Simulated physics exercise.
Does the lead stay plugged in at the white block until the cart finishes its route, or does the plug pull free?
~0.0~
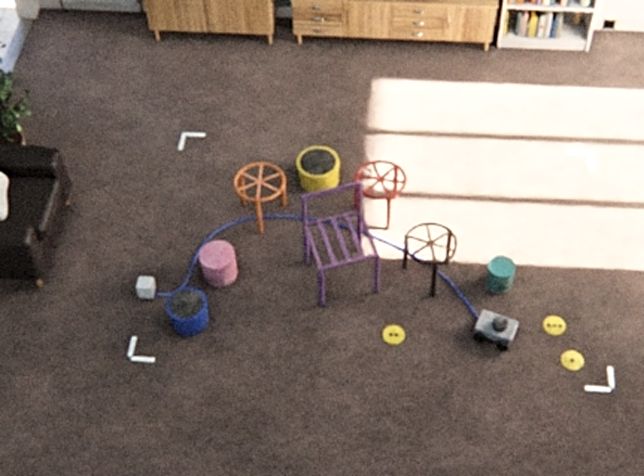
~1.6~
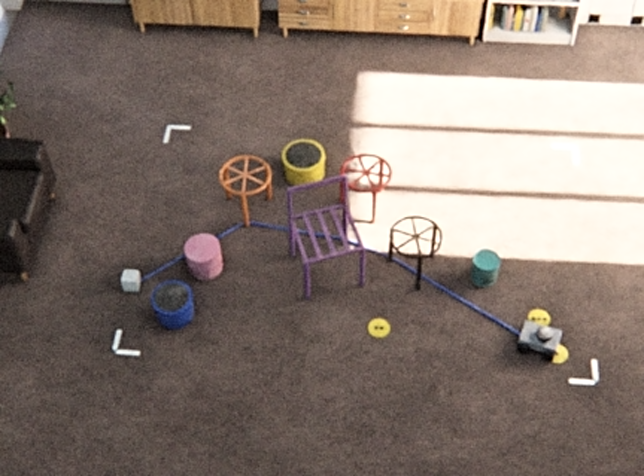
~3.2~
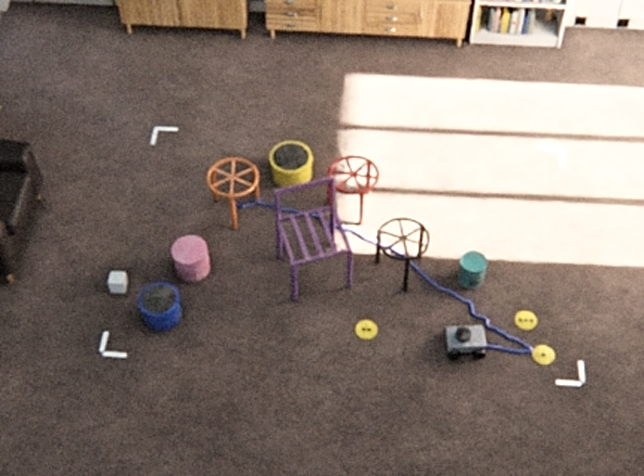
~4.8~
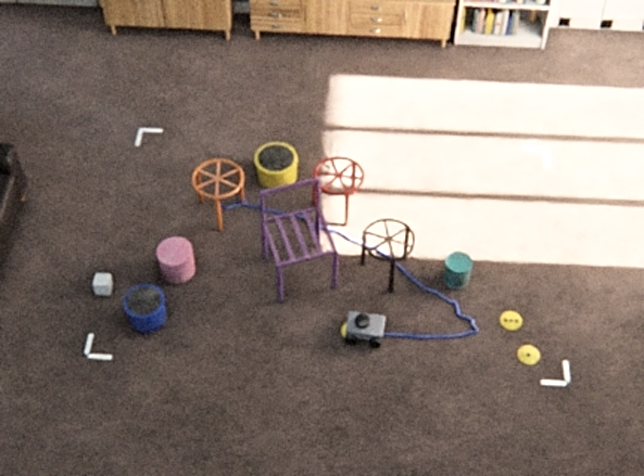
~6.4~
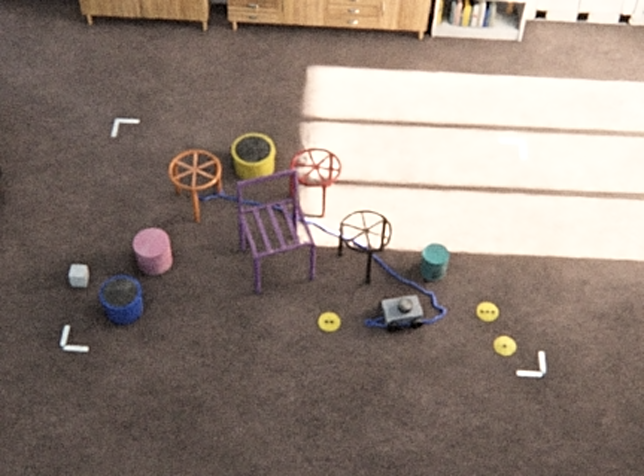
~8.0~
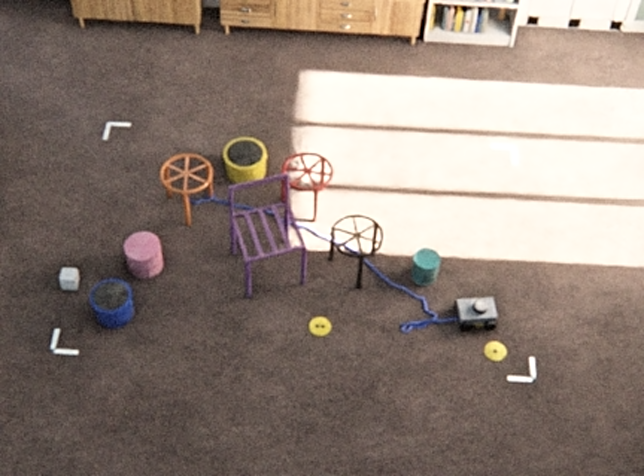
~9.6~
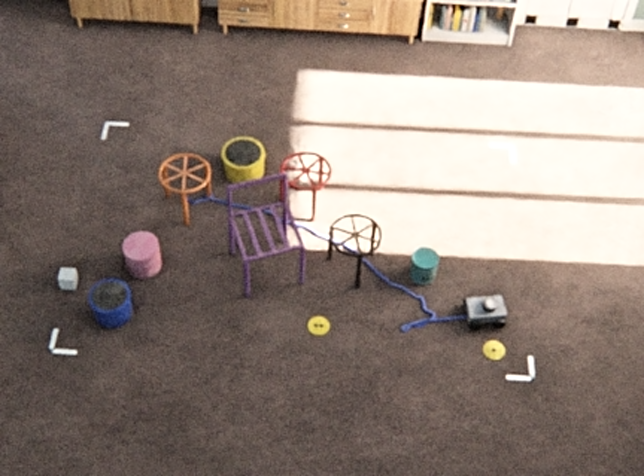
The plug pulls free from the white block, and the cart finishes its route with the loose lead trailing behind it.
